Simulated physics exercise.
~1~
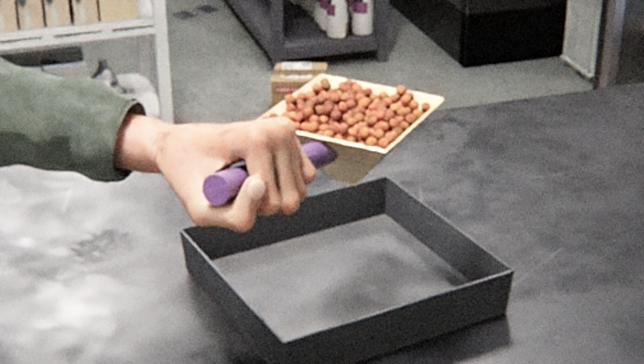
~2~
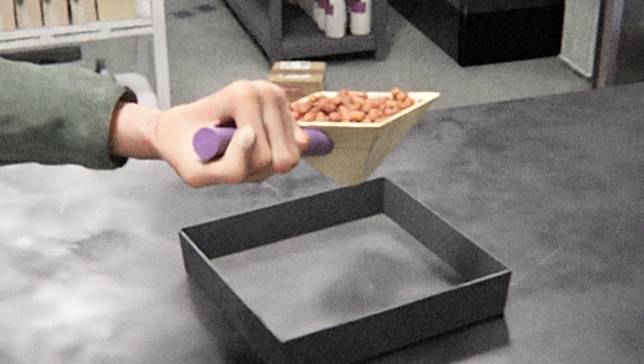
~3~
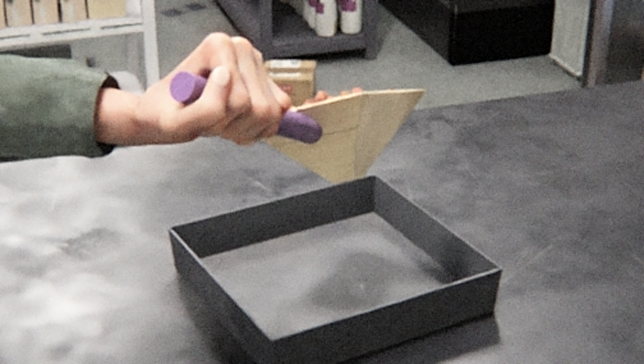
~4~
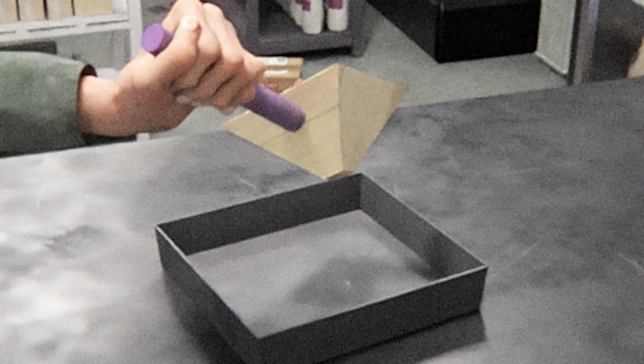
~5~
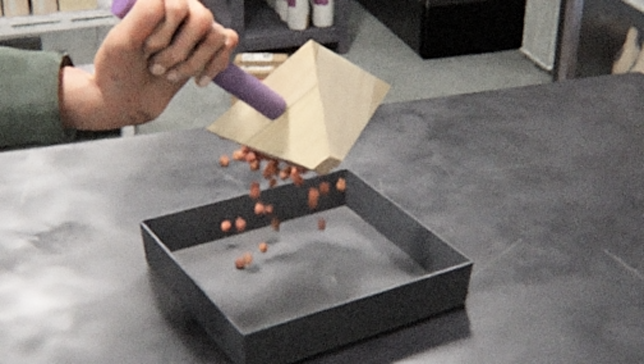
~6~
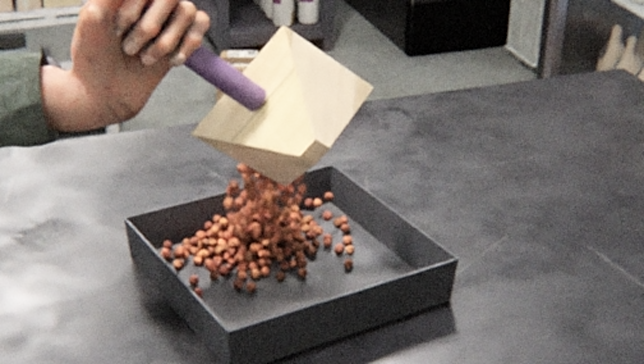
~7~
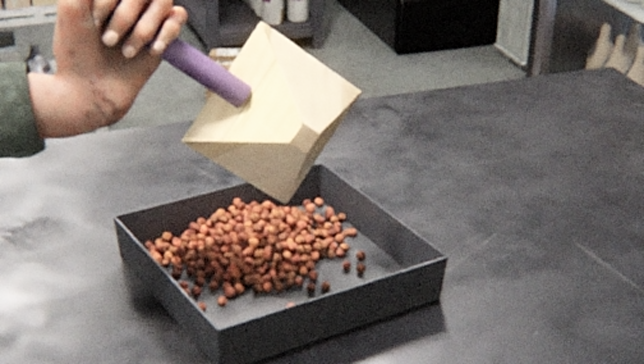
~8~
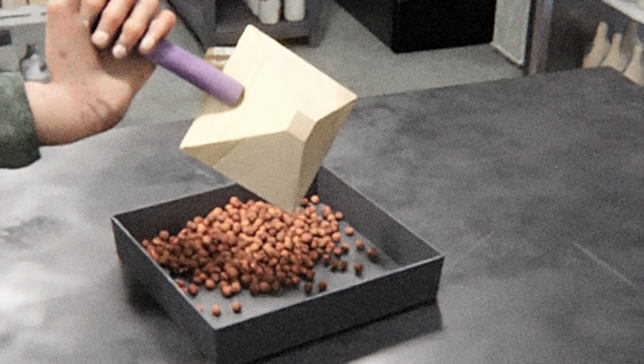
Over a dark tabletop, a hand tips a scoop, emptying reddish-brown pellets into a tray.
